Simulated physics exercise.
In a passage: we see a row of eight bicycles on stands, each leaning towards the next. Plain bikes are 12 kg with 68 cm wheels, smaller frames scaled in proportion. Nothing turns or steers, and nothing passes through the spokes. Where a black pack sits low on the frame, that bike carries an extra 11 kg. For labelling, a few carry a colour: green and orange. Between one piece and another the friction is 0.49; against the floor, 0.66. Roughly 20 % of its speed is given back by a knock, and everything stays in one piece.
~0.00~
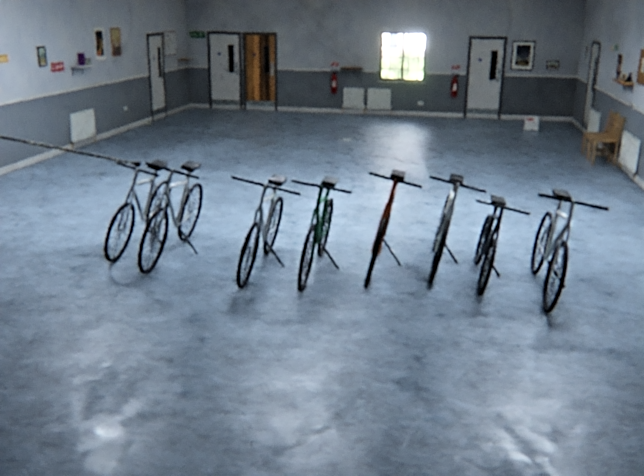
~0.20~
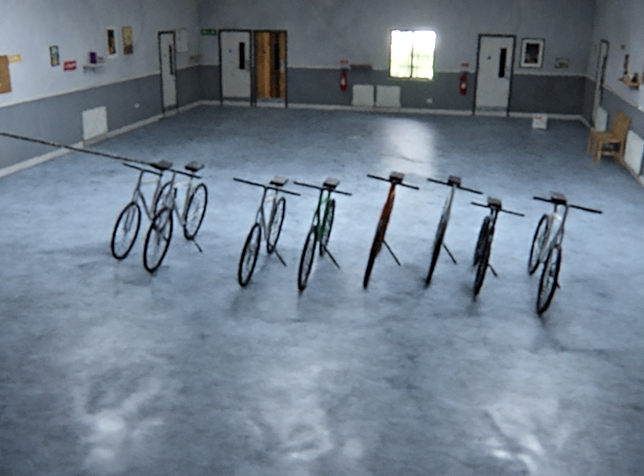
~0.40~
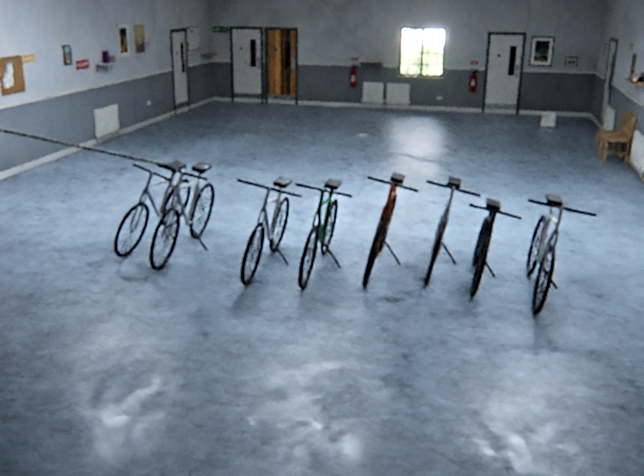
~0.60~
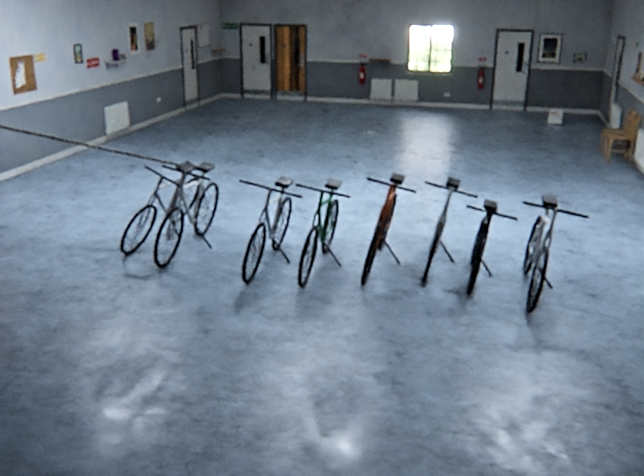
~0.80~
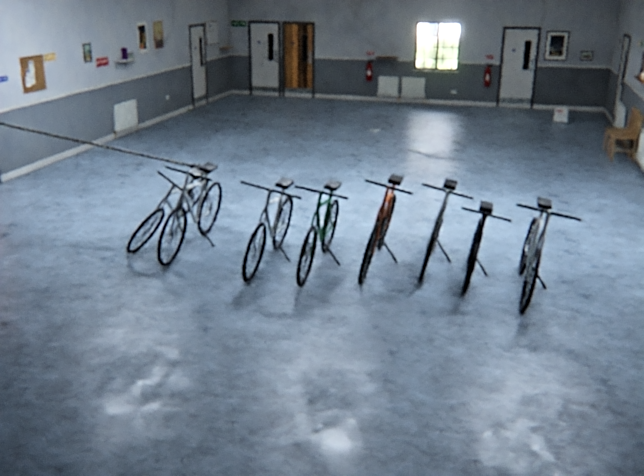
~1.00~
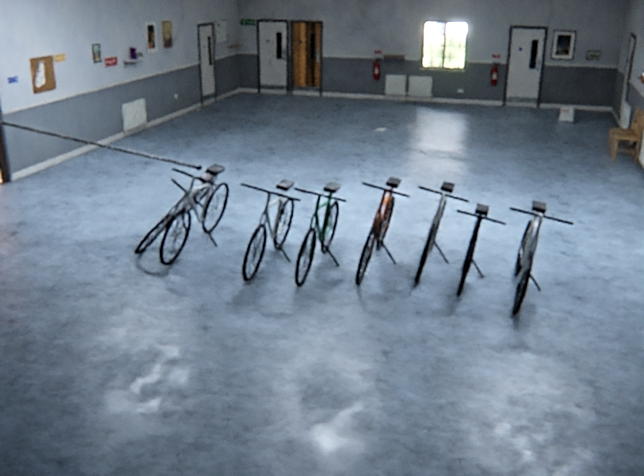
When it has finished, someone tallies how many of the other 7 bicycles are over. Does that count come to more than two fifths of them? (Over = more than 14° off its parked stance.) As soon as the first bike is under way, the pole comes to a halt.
Yes - honestly, it surpasses two fifths.
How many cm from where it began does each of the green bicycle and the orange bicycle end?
Net shift, middle to middle: Green 70 cm, orange 50 cm.
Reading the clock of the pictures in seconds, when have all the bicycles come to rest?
5.0 s or so.
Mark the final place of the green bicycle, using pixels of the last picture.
About pixel (369, 255).
After 1.54 s, 1 of the 7 other bicycles over.
After 2.36 s, 2 of the 7 other bicycles over.
After 3.24 s, 4 of the 7 other bicycles over; green bicycle 52° from how it stood; orange bicycle 17° from how it stood.
After 3.72 s, 5 of the 7 other bicycles over; green bicycle 68° from how it stood; orange bicycle 50° from how it stood.
In the end (5.3 s), 5 of the 7 other bicycles over; green bicycle 69° from how it stood; orange bicycle 51° from how it stood. That is 71 per cent. Two left standing. From the last view, middles, green bicycle near (369, 255), orange bicycle near (419, 240).
